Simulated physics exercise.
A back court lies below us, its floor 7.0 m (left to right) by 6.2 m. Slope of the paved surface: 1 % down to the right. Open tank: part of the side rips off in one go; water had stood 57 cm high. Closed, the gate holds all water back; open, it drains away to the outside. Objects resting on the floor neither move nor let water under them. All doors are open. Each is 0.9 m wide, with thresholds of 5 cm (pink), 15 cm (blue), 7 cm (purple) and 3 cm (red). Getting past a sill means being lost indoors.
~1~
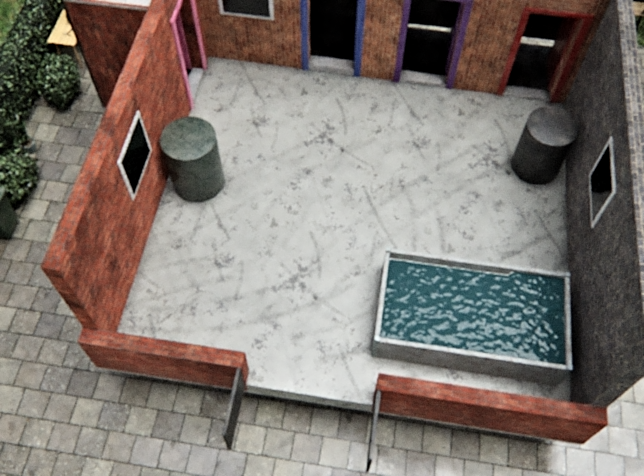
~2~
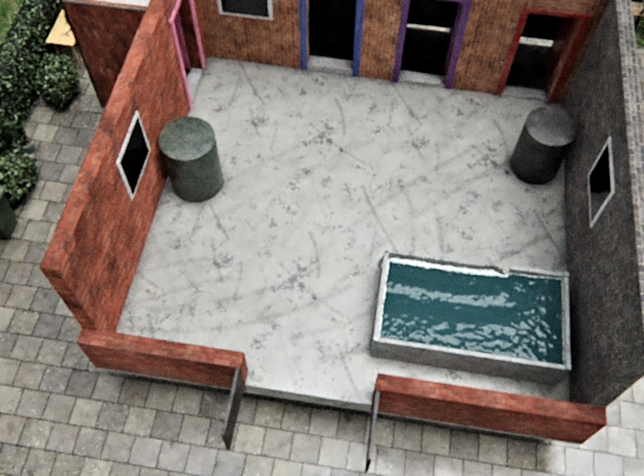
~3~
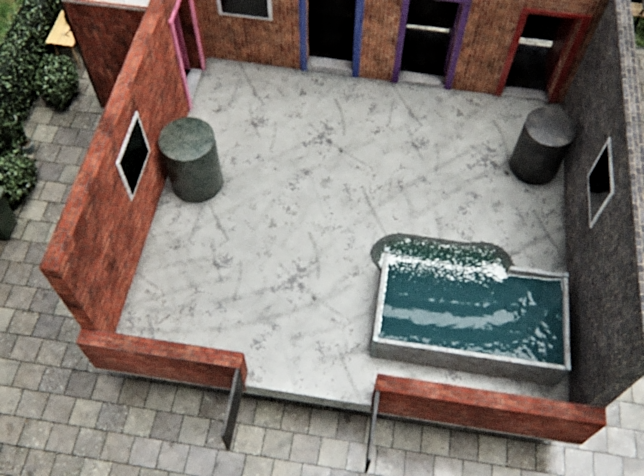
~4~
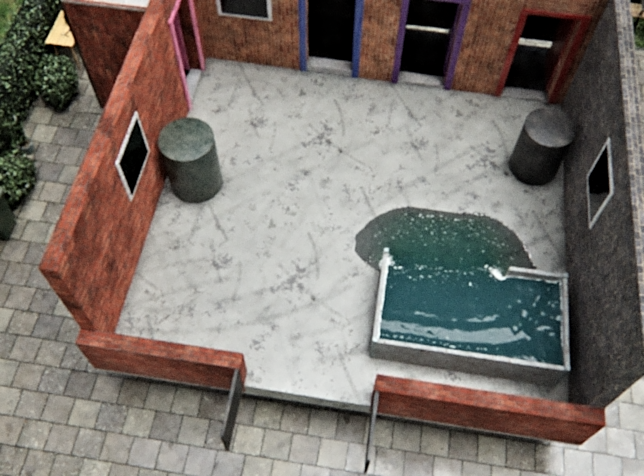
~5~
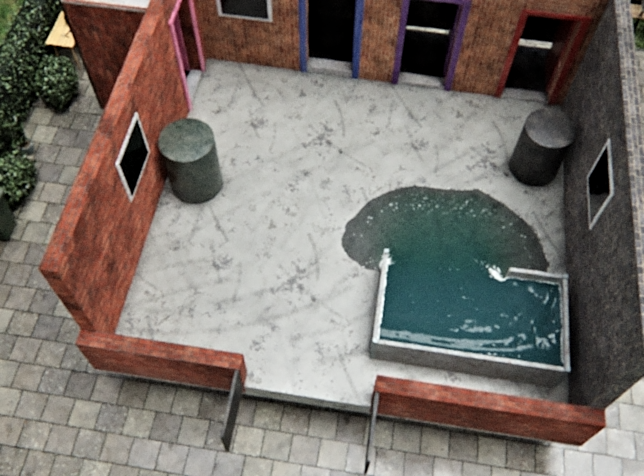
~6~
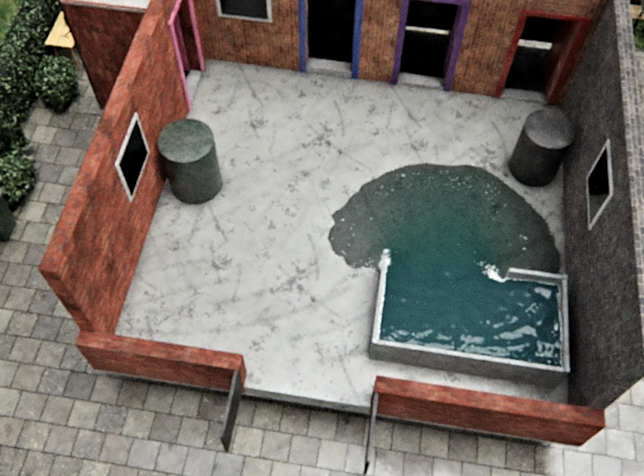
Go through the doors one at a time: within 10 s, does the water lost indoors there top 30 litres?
As I see it, watch the pink door: It will outstrip the limit; watch the blue door: It will not outstrip the limit; watch the purple door: It will outstrip the limit; watch the red door: It will outstrip the limit.
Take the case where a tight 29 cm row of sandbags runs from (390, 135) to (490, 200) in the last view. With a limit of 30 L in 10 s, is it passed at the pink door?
Against that limit the pink door lands on the high side.
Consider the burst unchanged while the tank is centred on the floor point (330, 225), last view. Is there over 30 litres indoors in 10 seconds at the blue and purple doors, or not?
So the blue door tops the limit and the purple door tops the limit.
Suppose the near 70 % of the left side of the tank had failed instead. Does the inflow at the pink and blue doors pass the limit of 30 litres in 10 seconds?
Short answer, against that limit: Pink is fine, blue is fine.
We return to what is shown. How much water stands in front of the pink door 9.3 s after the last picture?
It averages close to 5.0 centimetres.
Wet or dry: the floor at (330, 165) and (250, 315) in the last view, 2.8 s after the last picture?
I'd say drenched, then spared.
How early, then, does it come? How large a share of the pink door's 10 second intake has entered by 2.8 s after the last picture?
Share by then: ~ 0 %.
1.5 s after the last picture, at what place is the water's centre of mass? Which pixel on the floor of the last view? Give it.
Near (447, 229).
Then, 0.7 s after the last picture water covers 35 % of the floor and is deepest (26 cm) near (416, 270); pink door not reached, blue door not reached, purple door 2 cm at the sill, 0 L in, red door not reached.
Then, 1.5 s after the last picture water covers 45 % of the floor and is deepest (28 cm) near (481, 104); pink door not reached, blue door not reached, purple door 13 cm at the sill, 55 L in, red door 11 cm at the sill, 24 L in.
Then, 2.8 s after the last picture water covers 60 % of the floor and is deepest (20 cm) near (557, 107); pink door not reached, blue door 14 cm at the sill, 2 L in, purple door 16 cm at the sill, 146 L in, red door 12 cm at the sill, 97 L in.
Then, 5.3 s after the last picture water covers 60 % of the floor and is deepest (14 cm) near (557, 107); pink door 10 cm at the sill, 42 L in, blue door 7 cm at the sill, 2 L in, purple door 10 cm at the sill, 195 L in, red door 10 cm at the sill, 182 L in.
Then, 9.3 s after the last picture water covers 85 % of the floor and is deepest (8 cm) near (557, 107); pink door 5 cm at the sill, 60 L in, blue door 6 cm at the sill, 2 L in, purple door 5 cm at the sill, 201 L in, red door 6 cm at the sill, 244 L in.
